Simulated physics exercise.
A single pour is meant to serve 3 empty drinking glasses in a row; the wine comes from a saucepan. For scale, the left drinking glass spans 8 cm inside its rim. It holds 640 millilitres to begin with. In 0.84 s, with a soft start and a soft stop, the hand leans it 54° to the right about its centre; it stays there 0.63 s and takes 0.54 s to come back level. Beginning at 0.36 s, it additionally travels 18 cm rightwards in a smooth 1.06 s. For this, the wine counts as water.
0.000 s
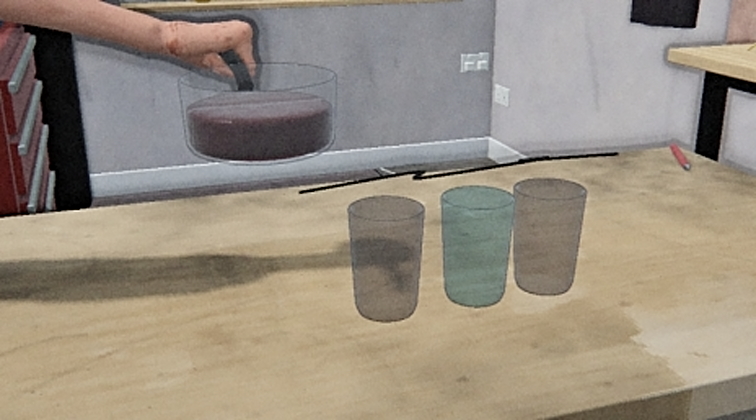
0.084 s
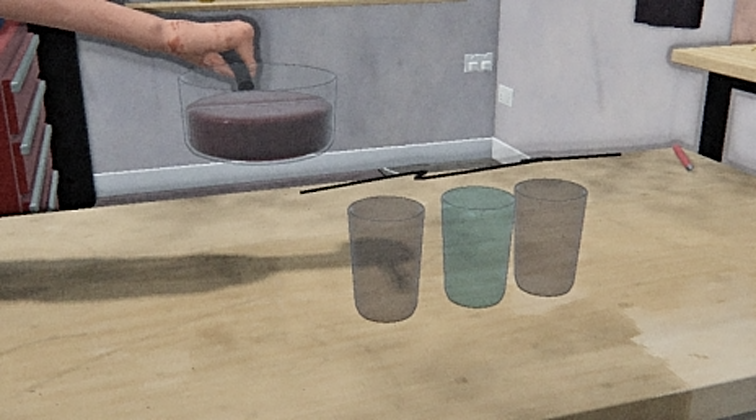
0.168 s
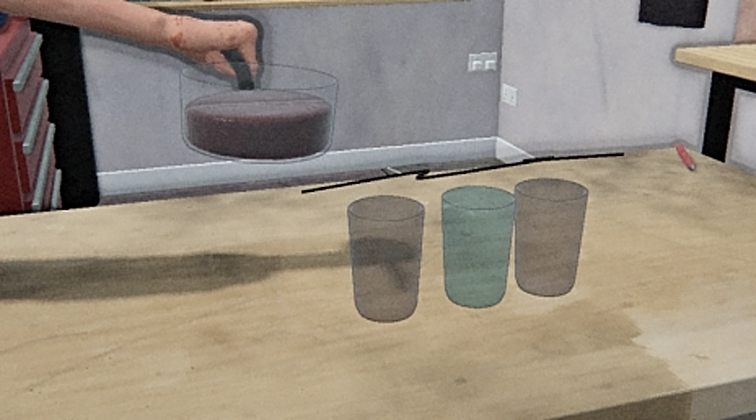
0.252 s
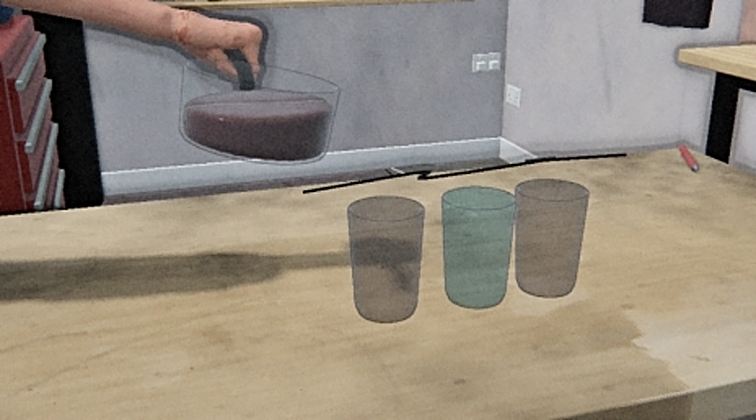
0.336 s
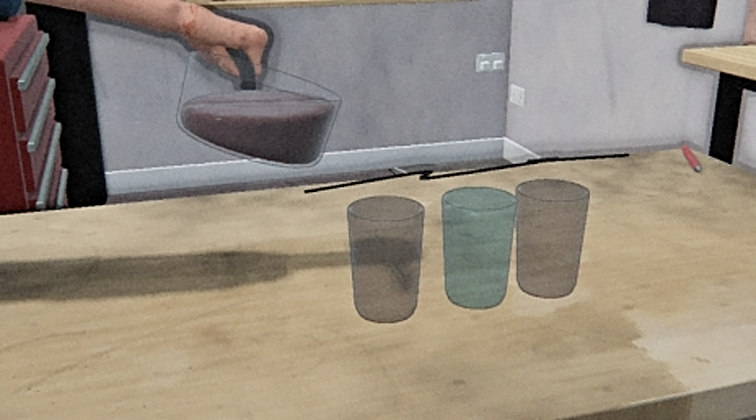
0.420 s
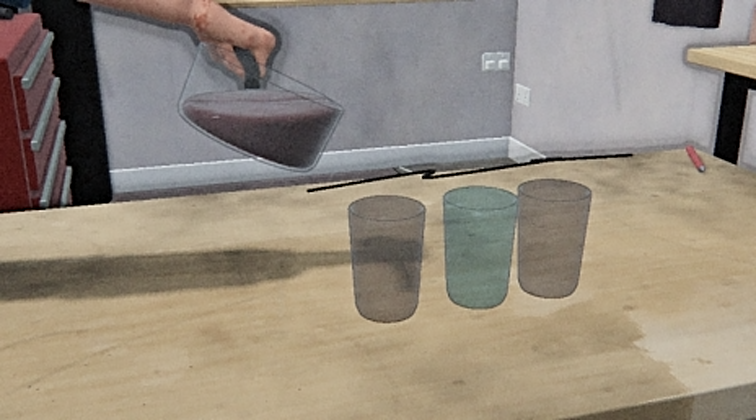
The clip opens with a hand holding a clear saucepan of dark reddish wine, level, above a wooden table, left of three drinking glasses, the middle one greenish. The hand then leans the saucepan to the right, slowly at first and then more steeply, while the wine gathers toward its lowered right side.
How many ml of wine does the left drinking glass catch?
Roughly 30 ml.
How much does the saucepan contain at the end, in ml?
It holds about 180 ml at the end.
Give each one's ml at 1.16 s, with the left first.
The left vessel holds about 30 ml, the middle about 170 ml and the right about 0 ml.
By 0.85 s the tilt is 54° and from the left they hold 30 ml, 15 ml, 0 ml, the saucepan 385 ml, and 20 ml is on the table top.
By 1.16 s the tilt is 54° and from the left they hold 30 ml, 170 ml, 0 ml, the saucepan 240 ml, and 100 ml is on the table top.
By 1.49 s the tilt is 54° and from the left they hold 30 ml, 200 ml, 50 ml, the saucepan 180 ml, and 160 ml is on the table top.
By 1.85 s the tilt is 11° and from the left they hold 30 ml, 205 ml, 55 ml, the saucepan 175 ml, and 170 ml is on the table top.
At rest from the left they hold 30 ml, 205 ml, 55 ml, the saucepan 175 ml, and 170 ml is on the table top.
